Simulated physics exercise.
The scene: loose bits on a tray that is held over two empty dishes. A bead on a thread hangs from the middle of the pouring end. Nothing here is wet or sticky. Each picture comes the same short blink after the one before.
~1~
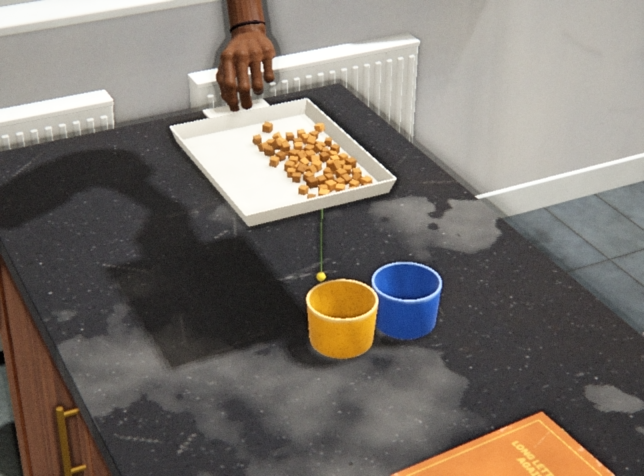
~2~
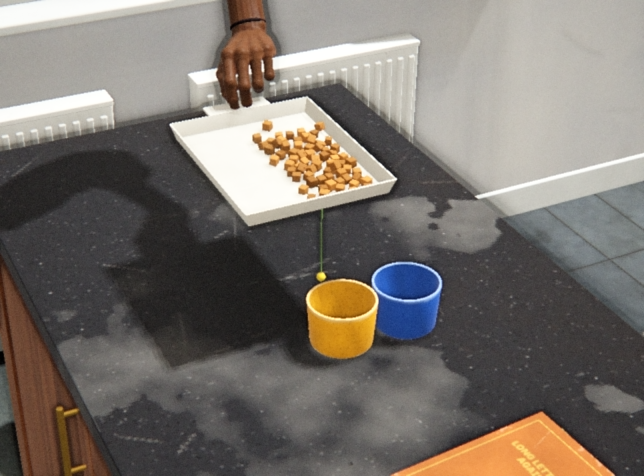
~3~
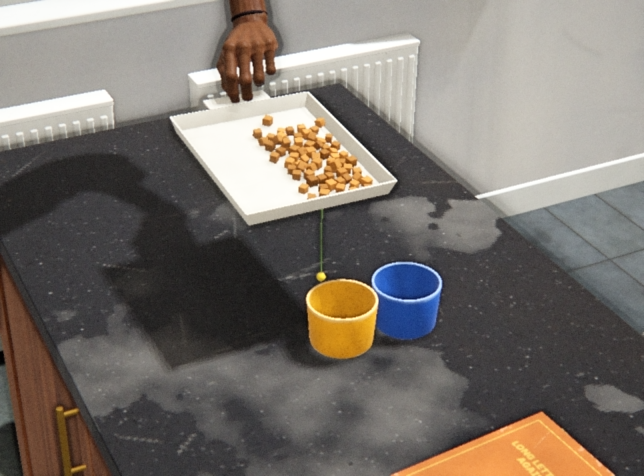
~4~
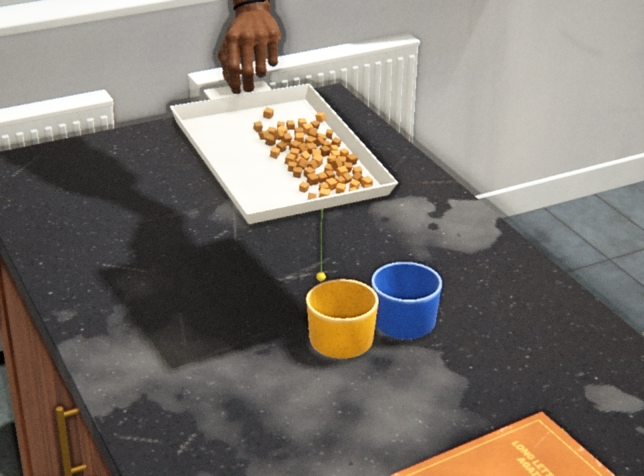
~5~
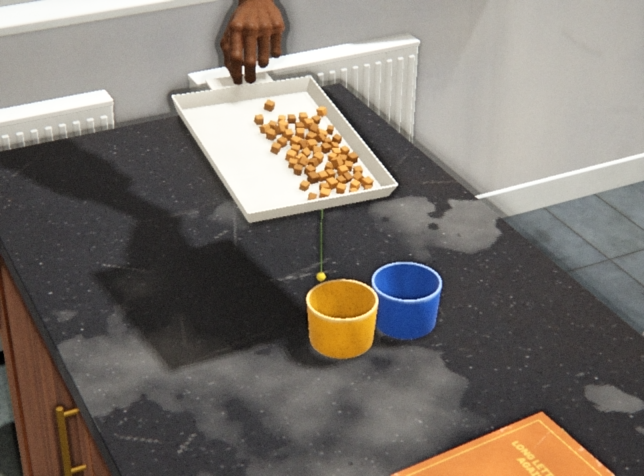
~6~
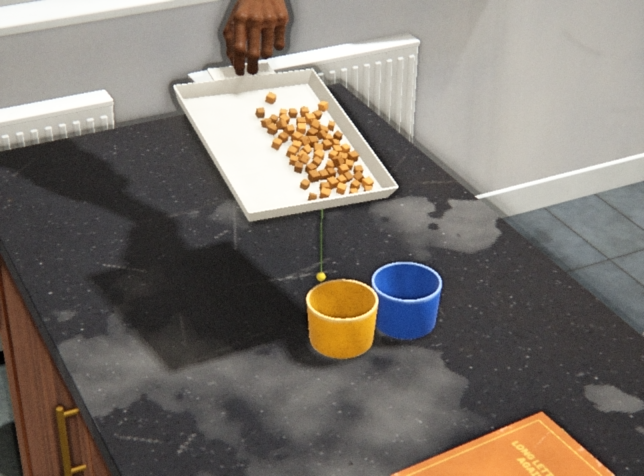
On a dark speckled counter, a hand held a white tray of small brown cubes above a yellow dish and a blue one, then slowly raised the tray's back end, tilting it slightly.
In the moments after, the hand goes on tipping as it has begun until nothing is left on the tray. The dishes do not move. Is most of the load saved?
The two hold the larger part of the load.
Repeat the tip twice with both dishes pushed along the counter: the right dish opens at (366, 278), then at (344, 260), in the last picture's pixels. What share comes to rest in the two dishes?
About 40 and 0 per cent.
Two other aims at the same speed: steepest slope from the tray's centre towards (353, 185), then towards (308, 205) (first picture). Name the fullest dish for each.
In turn: Right; the left one.
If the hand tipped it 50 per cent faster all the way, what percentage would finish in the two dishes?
Near 80 %.
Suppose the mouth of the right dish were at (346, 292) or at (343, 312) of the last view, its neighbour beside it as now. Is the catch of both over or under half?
In turn: Under half; under half.
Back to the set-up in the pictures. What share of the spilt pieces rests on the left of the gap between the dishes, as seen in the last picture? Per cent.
Roughly 10 in a hundred.
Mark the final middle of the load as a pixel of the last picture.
Roughly at (395, 320).
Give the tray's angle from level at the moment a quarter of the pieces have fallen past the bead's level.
At some 100 degrees.
Shortly afterwards, tray tipped steeply; all but a few on the tray; only a few in the right dish.
Next, tray tipped right over; all but a few on the tray; only a few in the left dish; only a few in the right dish.
Some moments later, tray tipped past a quarter turn; near a quarter in the left dish; near half in the right dish; near a quarter outside both.
In the end, tray tipped past a quarter turn; near a quarter in the left dish; near half in the right dish; near a quarter outside both.
